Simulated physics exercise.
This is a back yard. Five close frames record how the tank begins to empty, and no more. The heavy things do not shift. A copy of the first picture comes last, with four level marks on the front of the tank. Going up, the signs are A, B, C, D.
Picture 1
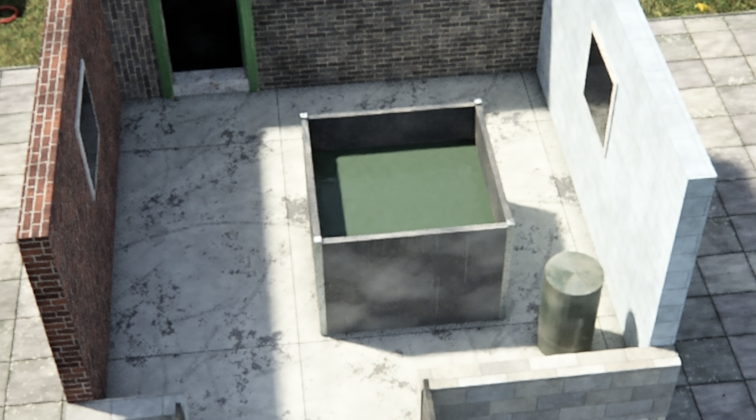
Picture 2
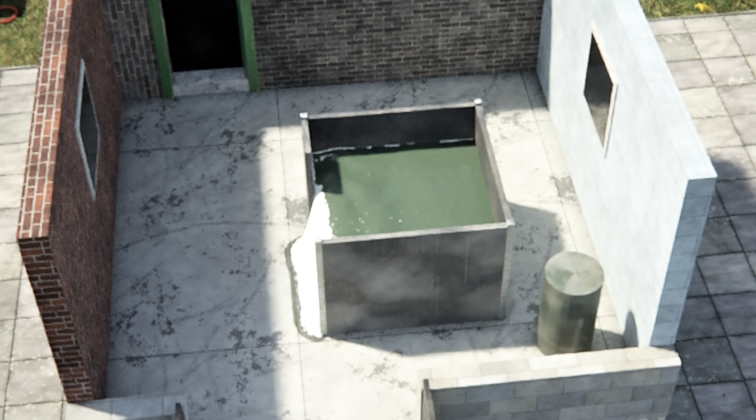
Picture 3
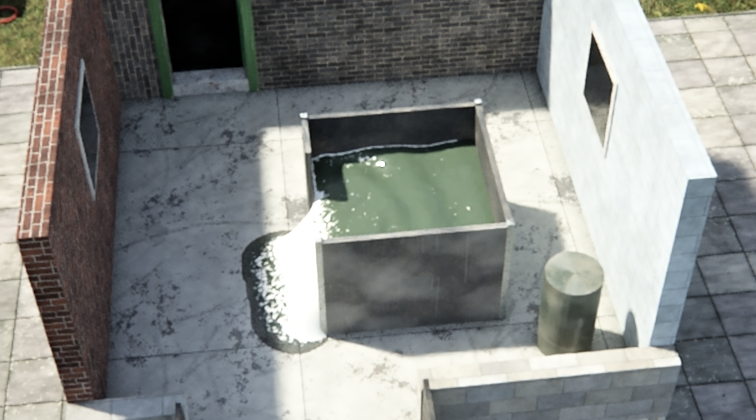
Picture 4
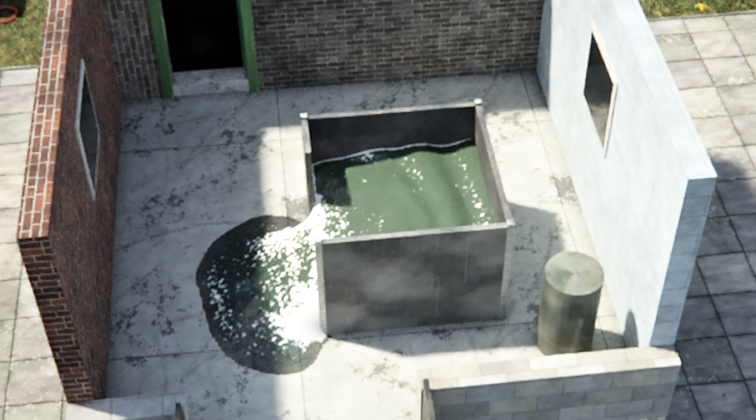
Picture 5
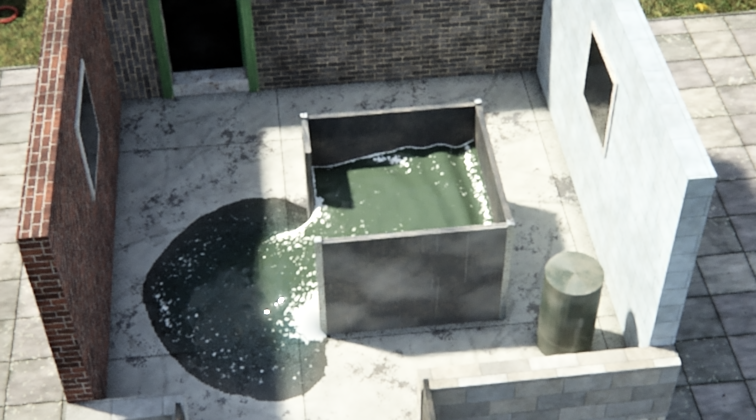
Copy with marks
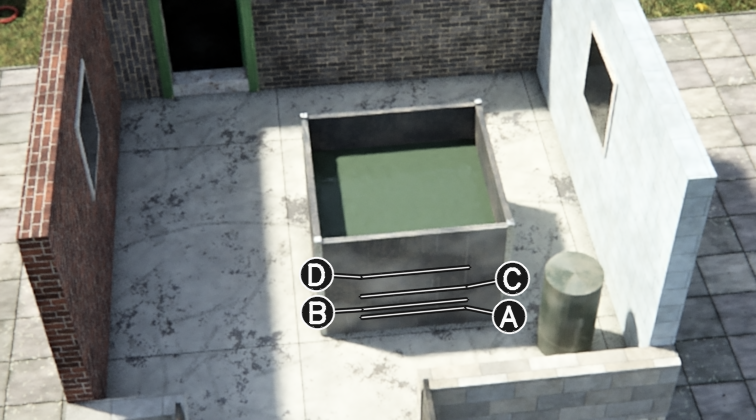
Green water in a square metal tank pours out through its left side onto the pale paved yard, foaming white at first, then spreads leftward in a widening dark pool toward the brick wall as the tank's surface ripples.
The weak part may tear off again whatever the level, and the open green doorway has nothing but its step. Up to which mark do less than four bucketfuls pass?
That is line D.
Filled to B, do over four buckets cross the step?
No.
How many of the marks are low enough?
All of the four.
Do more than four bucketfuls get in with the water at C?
No.
On the marked copy, A at (414, 312); B at (414, 304); C at (414, 291); D at (414, 272); from the bottom up A, B, C, D.
If A is chosen, nothing gets over.
If B is chosen, nothing gets over.
If C is chosen, nothing gets over.
If D is chosen, a bucket or two gets in.
